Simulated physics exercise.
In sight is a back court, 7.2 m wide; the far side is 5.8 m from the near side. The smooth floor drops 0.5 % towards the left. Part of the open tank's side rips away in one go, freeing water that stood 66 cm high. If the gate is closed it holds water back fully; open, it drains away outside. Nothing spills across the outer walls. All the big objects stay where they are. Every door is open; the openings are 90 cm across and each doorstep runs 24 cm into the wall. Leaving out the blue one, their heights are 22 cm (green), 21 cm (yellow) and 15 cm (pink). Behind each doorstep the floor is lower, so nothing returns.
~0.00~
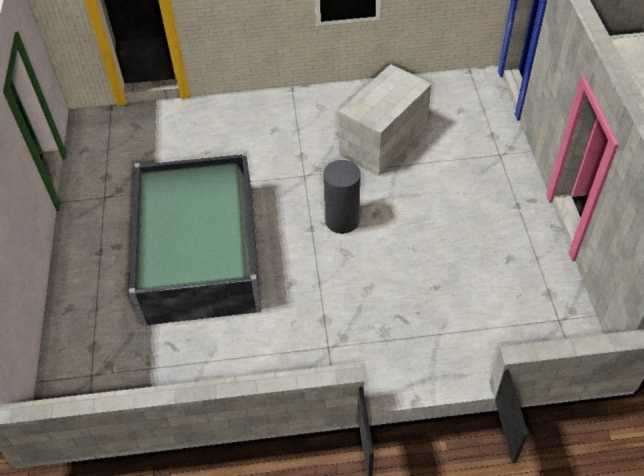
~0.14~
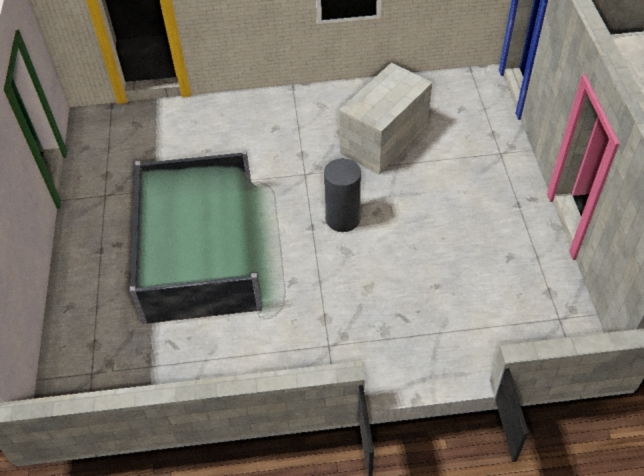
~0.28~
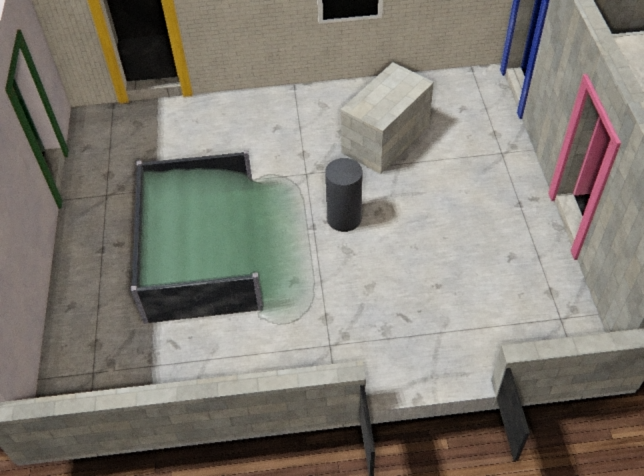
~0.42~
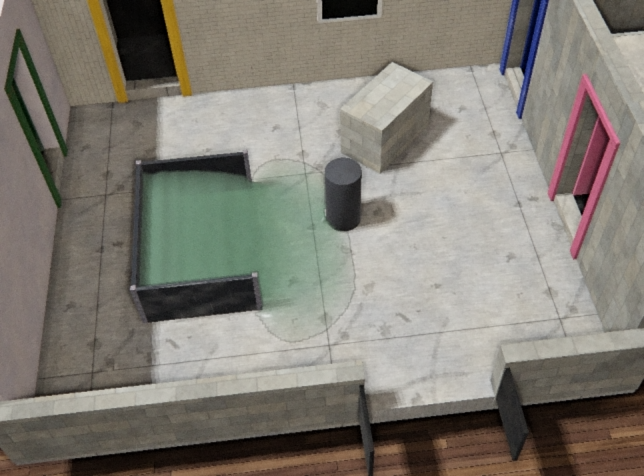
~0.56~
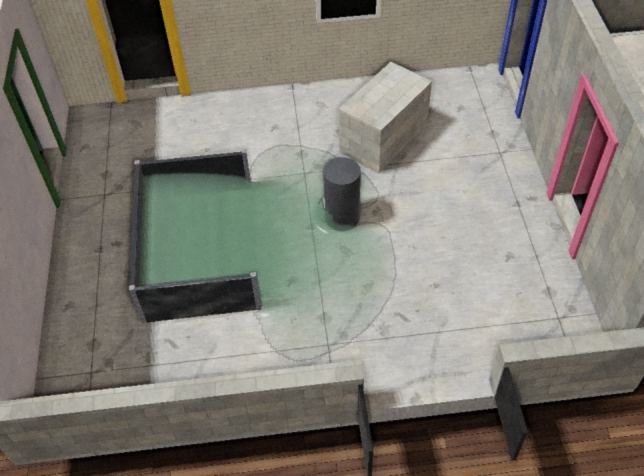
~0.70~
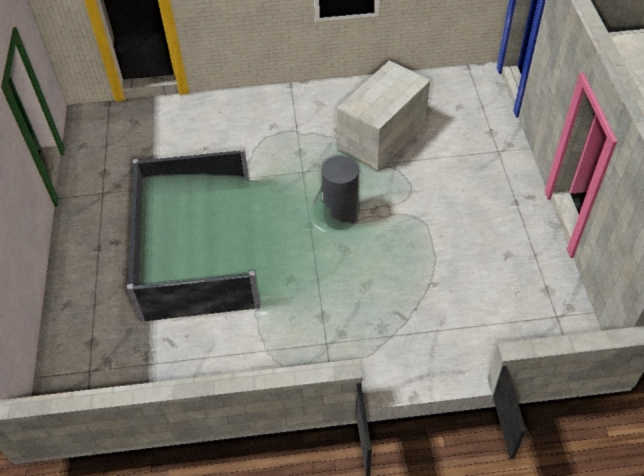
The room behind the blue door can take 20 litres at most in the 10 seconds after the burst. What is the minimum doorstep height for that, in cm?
About 7 cm.
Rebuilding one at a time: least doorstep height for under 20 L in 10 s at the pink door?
Roughly 17 cm at pink.
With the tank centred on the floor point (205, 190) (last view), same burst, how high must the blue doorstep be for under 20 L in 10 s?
About 13.5 cm.
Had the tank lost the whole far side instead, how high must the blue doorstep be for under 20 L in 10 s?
Some 14.0 cm.
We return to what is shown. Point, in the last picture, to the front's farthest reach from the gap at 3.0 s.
At about (488, 63).
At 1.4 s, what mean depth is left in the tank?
Roughly 24 cm on average.
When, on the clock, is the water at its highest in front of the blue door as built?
At about 5.5 s.
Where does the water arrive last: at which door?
It is the green one.
After 1.4 s water covers 40 % of the floor, deepest (38 cm) near (317, 224); it has not reached the blue door.
After 3.0 s water covers 55 % of the floor, deepest (28 cm) near (543, 283); 3 cm at the blue door, 0 litres in over its 15 cm doorstep.
After 10.0 s water covers 95 % of the floor, deepest (8 cm) near (29, 431); 6 cm at the blue door, 0 litres in over its 15 cm doorstep.
At the blue door as built, the water arrived by 2.3 s and peaked near 10 cm at 5.4 s.
With a doorstep of 5.5 cm, 38 litres would have come in within the 10 s; with 7.5 cm, 14 litres. So under 20 litres takes about 7 cm.
